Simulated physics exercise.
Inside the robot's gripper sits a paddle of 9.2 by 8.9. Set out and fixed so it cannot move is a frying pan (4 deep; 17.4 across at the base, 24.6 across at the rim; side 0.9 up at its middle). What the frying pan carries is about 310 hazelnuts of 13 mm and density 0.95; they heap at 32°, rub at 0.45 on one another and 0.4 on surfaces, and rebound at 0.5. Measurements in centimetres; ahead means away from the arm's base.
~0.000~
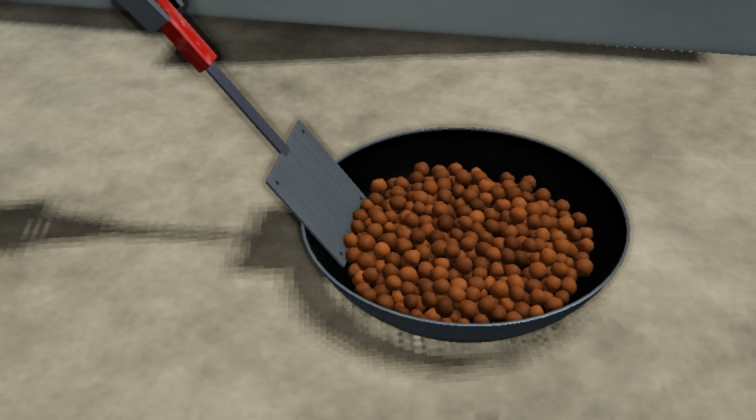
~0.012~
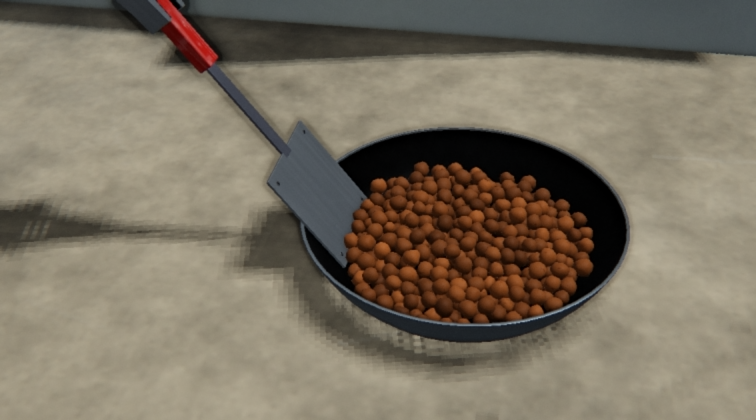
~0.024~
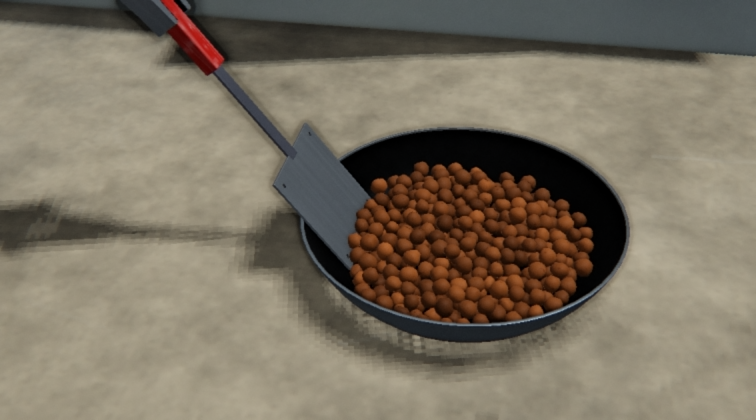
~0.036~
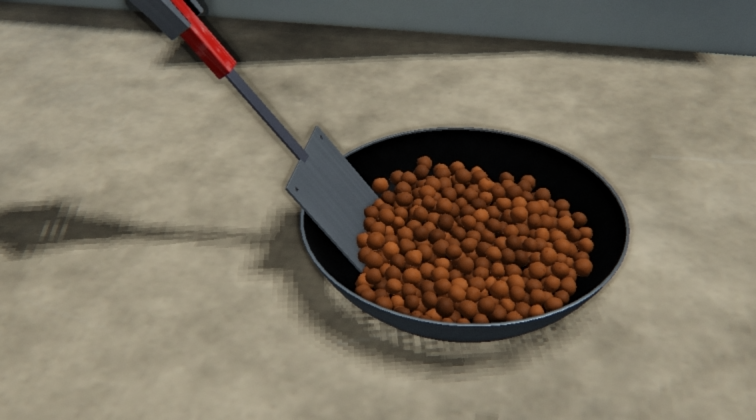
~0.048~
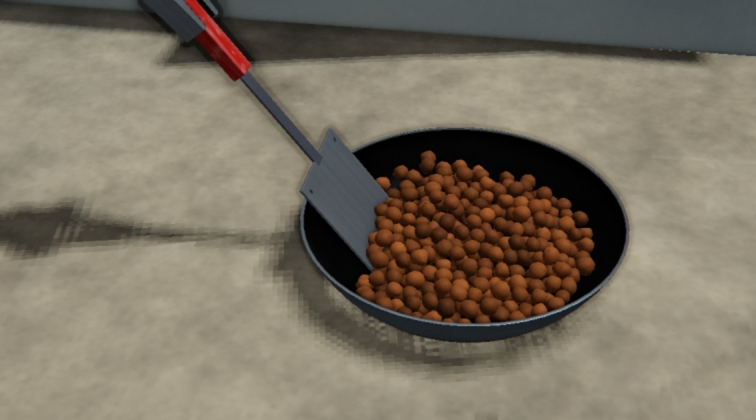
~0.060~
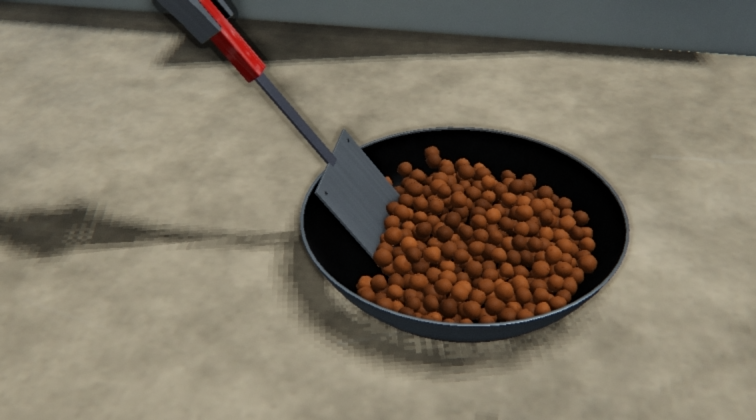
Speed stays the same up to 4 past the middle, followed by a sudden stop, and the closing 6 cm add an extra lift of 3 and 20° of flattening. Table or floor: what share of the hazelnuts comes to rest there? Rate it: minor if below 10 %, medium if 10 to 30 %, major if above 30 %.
Rating: Minor.
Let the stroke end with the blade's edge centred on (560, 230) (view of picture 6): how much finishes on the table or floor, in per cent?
The share ending on the table or floor is about 20 per cent.
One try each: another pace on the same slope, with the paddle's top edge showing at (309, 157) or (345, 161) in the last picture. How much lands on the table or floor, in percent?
Close to 0 per cent in the first try and close to 15 per cent in the second.
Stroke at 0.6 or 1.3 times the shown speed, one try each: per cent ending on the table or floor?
0 and 15 %.
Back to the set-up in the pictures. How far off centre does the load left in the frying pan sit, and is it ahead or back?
It sits near 4.5 centimetres ahead of centre.
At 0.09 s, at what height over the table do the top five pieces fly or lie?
They are around 5 cm up.
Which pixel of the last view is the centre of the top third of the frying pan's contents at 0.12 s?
I'd put it somewhere near (486, 226).
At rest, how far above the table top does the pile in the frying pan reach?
It reaches around 5.0 cm.
After 0.09 s, sloping 52°, highest piece 6 above the table; 309 in the frying pan.
After 0.12 s, sloping 44°, highest piece 7 above the table; 309 in the frying pan.
After 0.33 s, sloping 33°, highest piece 5 above the table; 297 in the frying pan, 9 on the table or floor, 3 on the blade or in flight.
After 1.38 s, sloping 33°, highest piece 5 above the table; 296 in the frying pan, 13 on the table or floor.
At rest, 296 in the frying pan, 13 on the table or floor. That is 4 % on the table or floor.
